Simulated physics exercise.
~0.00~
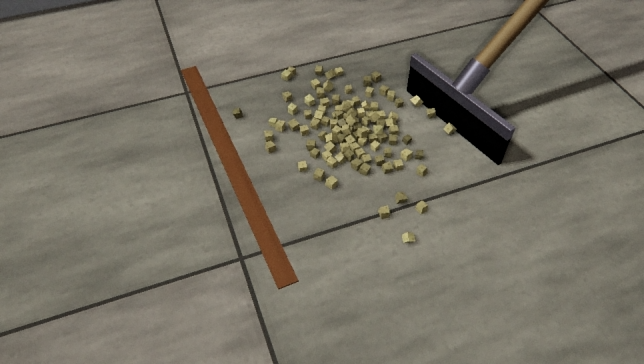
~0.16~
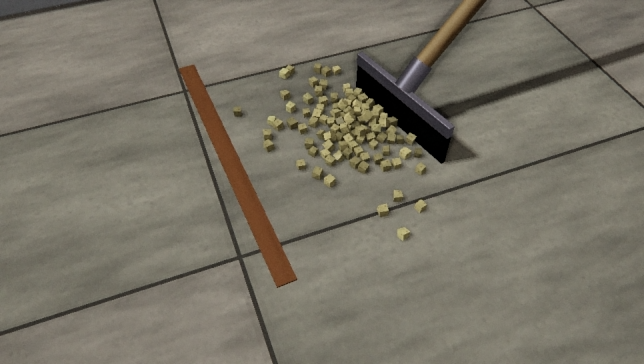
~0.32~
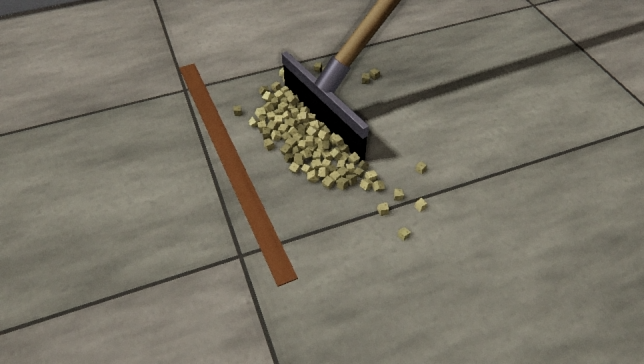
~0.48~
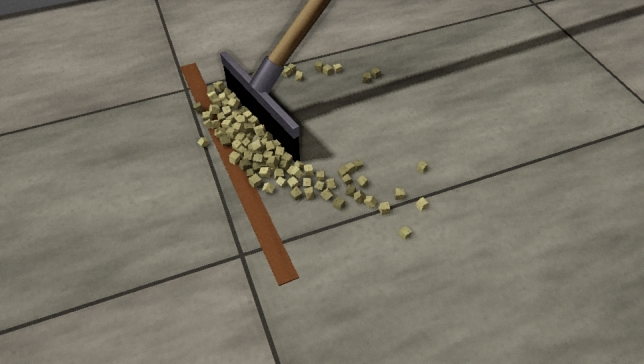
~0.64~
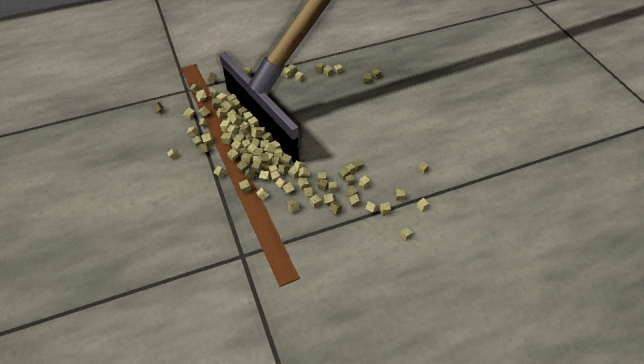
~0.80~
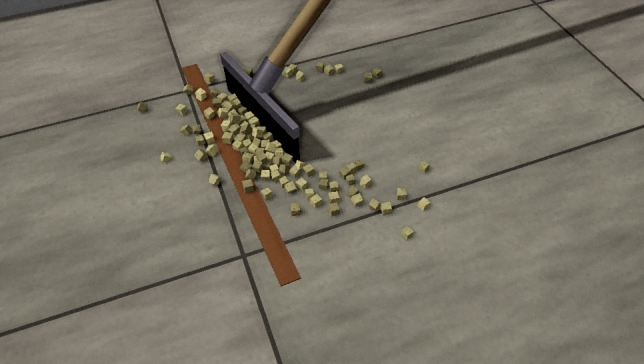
Squeegee pushing pale yellow cubes left across grey tiles, halting at a reddish-brown strip as a few cubes scatter beyond it.
